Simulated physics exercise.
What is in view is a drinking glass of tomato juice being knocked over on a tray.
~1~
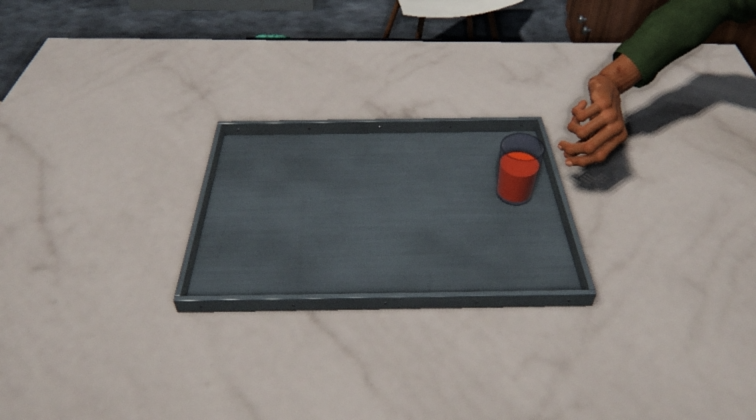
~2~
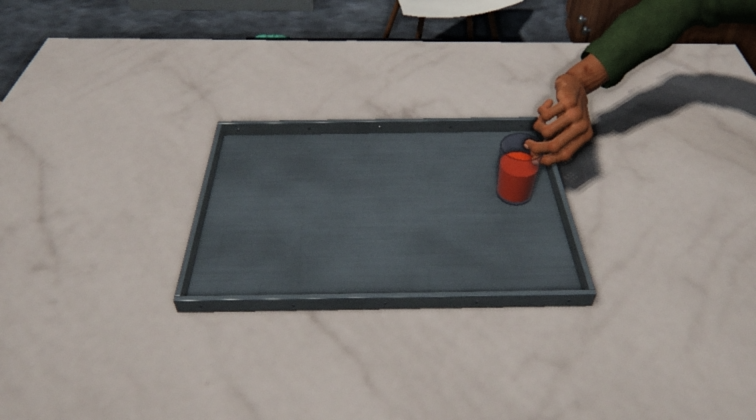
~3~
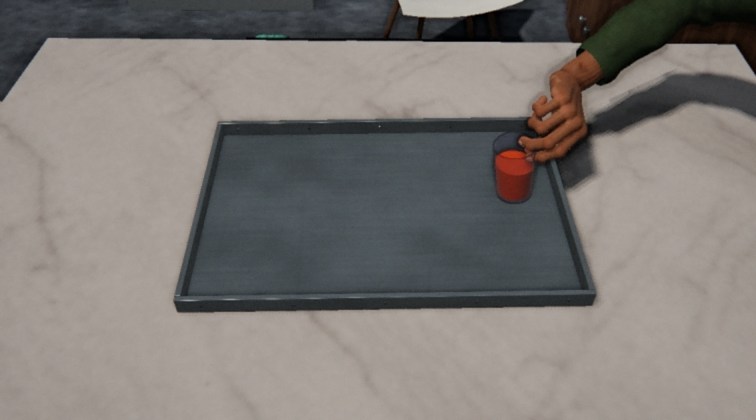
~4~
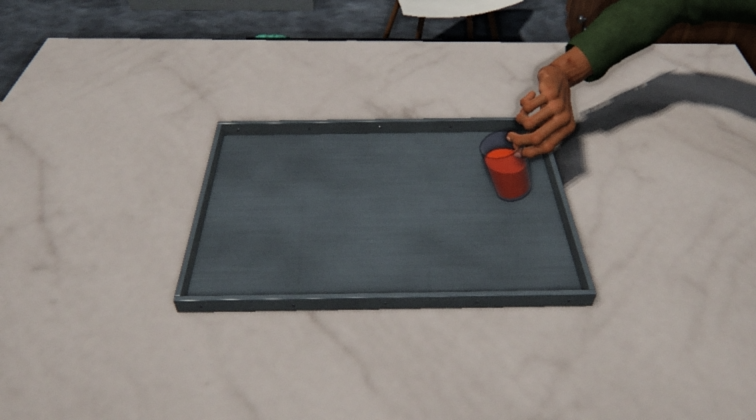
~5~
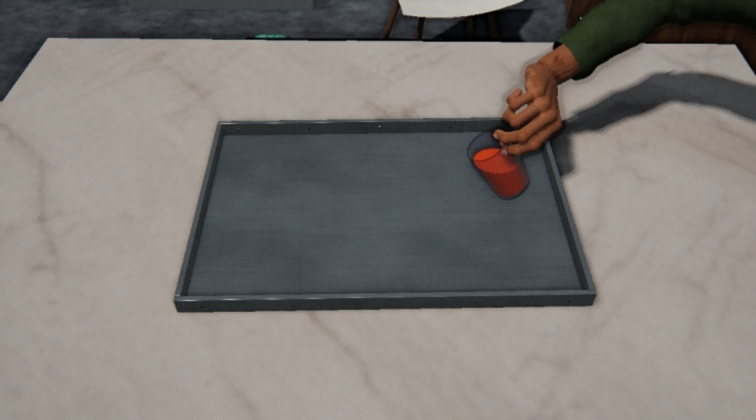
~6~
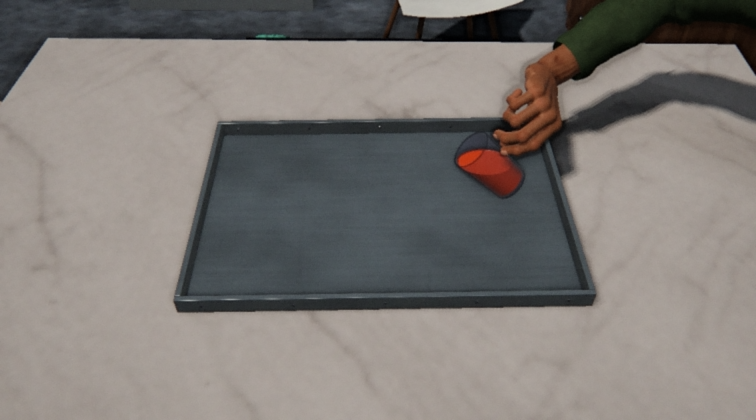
To begin with, a clear drinking glass of red juice stands upright near the right end of a gray tray, with a hand just beyond it. The hand moves left and pushes against the upper part of the glass, which shifts slightly and then leans steeply to the left, the juice slanting inside.
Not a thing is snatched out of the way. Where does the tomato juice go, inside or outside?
The tomato juice is held by the rim.
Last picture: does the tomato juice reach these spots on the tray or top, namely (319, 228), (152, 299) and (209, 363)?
Starting from the first: Caught by it, then never touched, finally never touched.
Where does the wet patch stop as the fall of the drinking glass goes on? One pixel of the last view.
Spill tip approx. (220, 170).
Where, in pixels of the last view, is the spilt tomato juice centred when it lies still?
At about (294, 189).
Next, the drinking glass lies in the tray; the puddle covers about as much as a plate; the top is dry.
After that, the puddle covers about as much as a tray; the top is dry.
Finally, the puddle covers about as much as a tray; the top is dry.
